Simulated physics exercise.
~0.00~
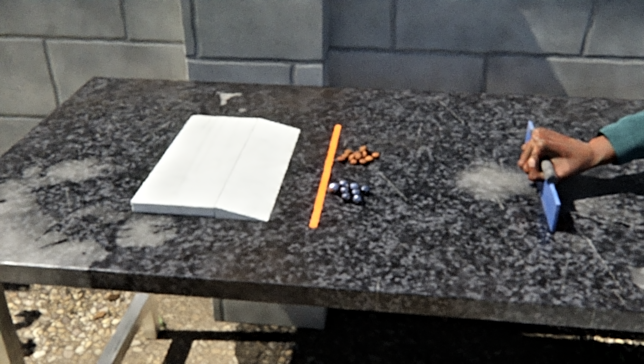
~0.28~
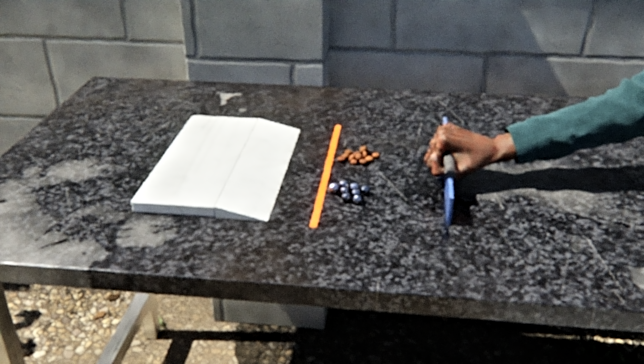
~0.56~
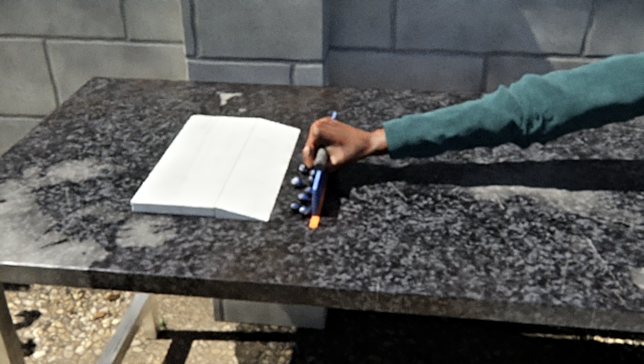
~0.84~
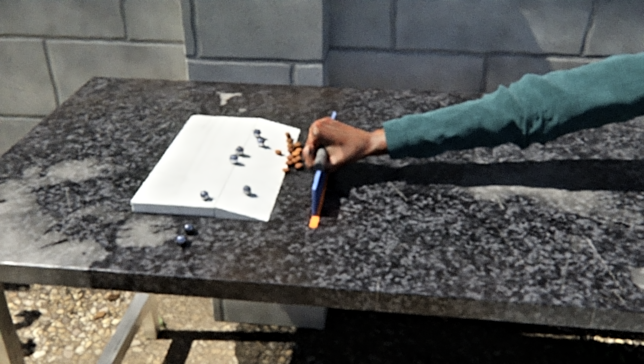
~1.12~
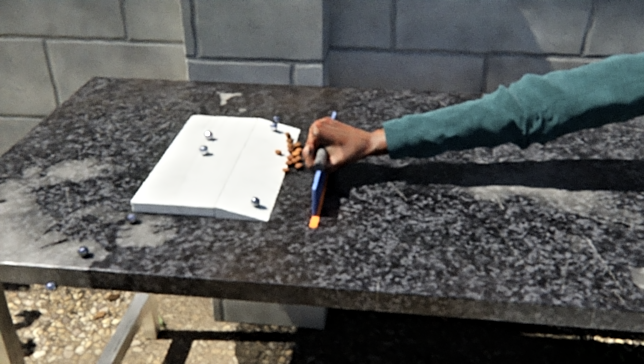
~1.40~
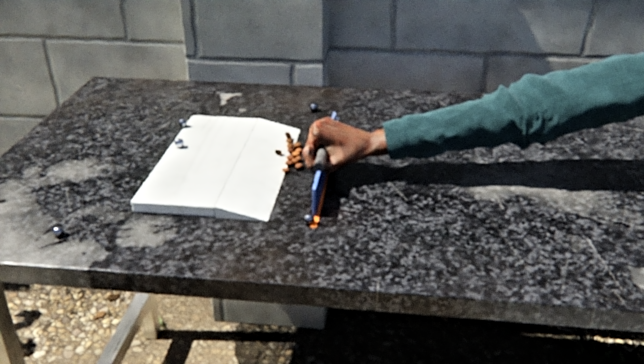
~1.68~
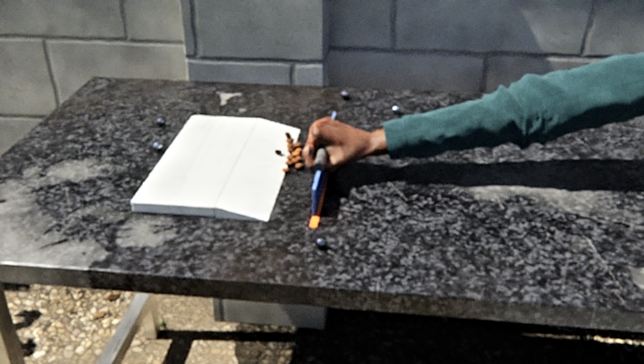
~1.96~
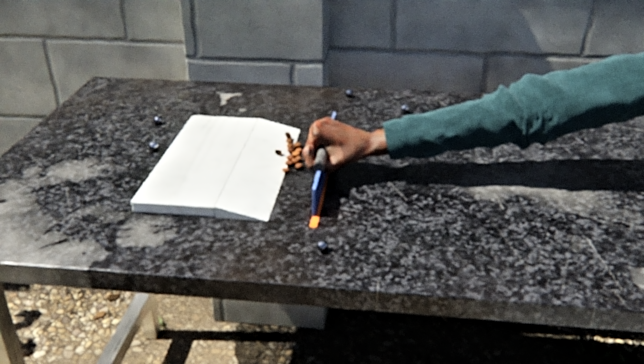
A blue scraper sweeps left to orange tape, scattering dark balls over a white ramp while orange-brown pieces bunch at its edge.
